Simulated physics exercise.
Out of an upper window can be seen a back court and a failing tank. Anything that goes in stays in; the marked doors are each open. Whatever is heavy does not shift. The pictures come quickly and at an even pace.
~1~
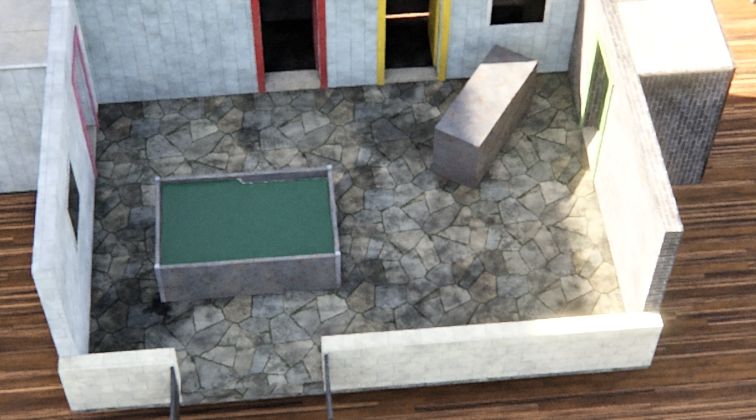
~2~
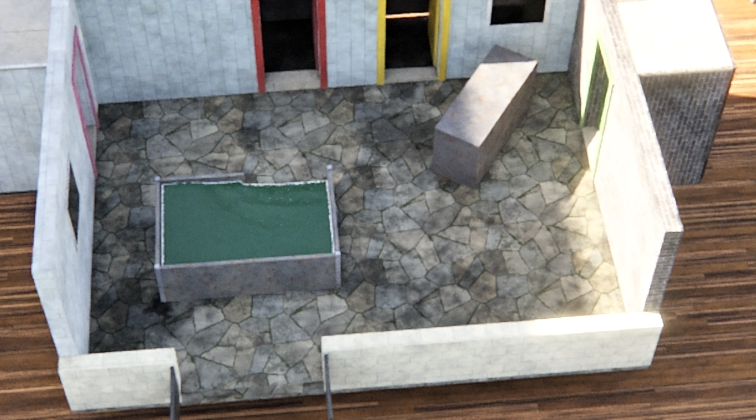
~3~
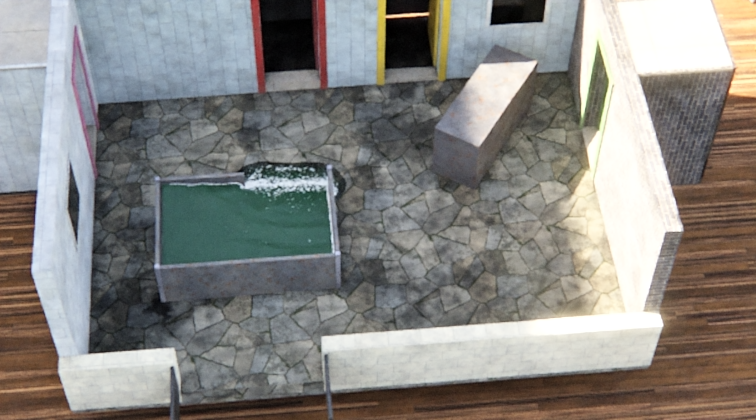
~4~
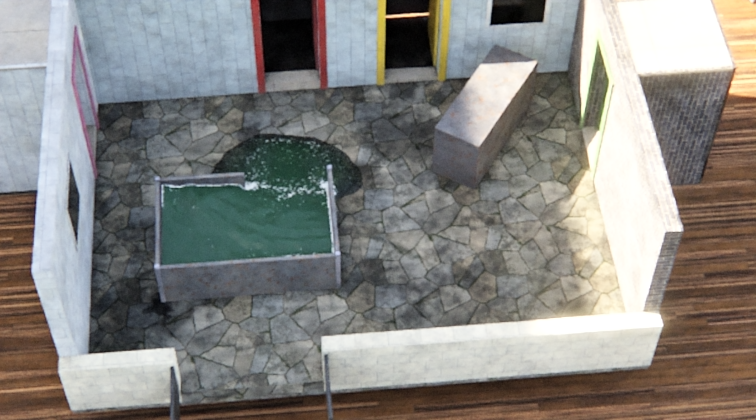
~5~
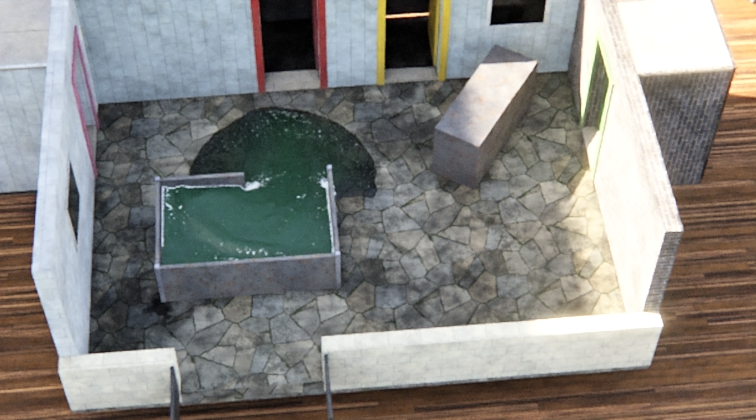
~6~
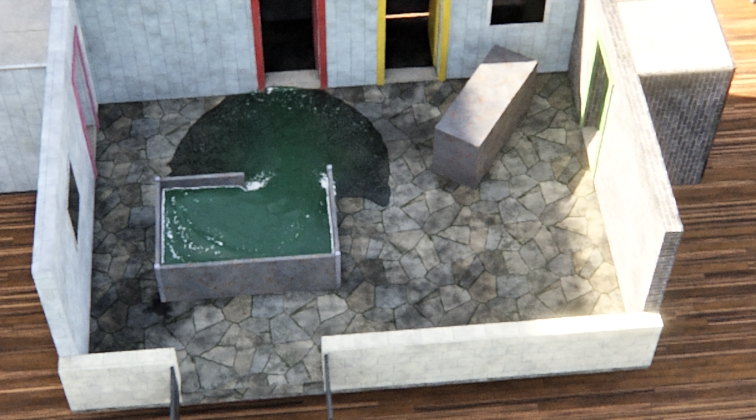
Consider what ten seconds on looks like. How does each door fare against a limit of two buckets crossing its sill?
Outcome: Green door: Limit not exceeded; yellow door: Limit exceeded; red door: Limit exceeded; pink door: Limit exceeded.
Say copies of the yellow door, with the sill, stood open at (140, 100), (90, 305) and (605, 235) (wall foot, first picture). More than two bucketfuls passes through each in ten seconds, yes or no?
The three doors, in turn: Is beyond it, is short of it, is short of it.
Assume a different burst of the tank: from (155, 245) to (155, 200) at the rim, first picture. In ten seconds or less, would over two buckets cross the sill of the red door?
Result - red door: Within bounds.
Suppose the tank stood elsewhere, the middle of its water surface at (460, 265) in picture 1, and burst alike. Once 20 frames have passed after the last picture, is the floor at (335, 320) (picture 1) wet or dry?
Unflooded.
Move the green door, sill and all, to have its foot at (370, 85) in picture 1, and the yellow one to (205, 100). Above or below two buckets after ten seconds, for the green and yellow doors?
Put simply, the green door tops the mark and the yellow door tops the mark.
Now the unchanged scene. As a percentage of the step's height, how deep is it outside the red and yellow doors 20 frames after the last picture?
Approx. 110 % then 140 %.
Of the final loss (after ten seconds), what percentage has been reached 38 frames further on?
Roughly 65 percent of it.
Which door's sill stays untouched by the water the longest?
That would be the green door.
A moment on, water covers 25 % of the floor; the green door not reached, the yellow door wet at the sill, nothing in, the red door over two buckets in, the pink door not reached.
Next, water covers 30 % of the floor; the green door not reached, the yellow door under two buckets in, the red door far over two buckets in, the pink door wet at the sill, nothing in.
Then, water covers 40 % of the floor; the green door wet at the sill, nothing in, the yellow door over two buckets in, the red door far over two buckets in, the pink door under two buckets in.
Later, water covers 85 % of the floor; the green door wet at the sill, nothing in, the yellow door far over two buckets in, the red door far over two buckets in, the pink door over two buckets in.
In the end, water covers 90 % of the floor; the green door wet at the sill, nothing in, the yellow door far over two buckets in, the red door far over two buckets in, the pink door over two buckets in.
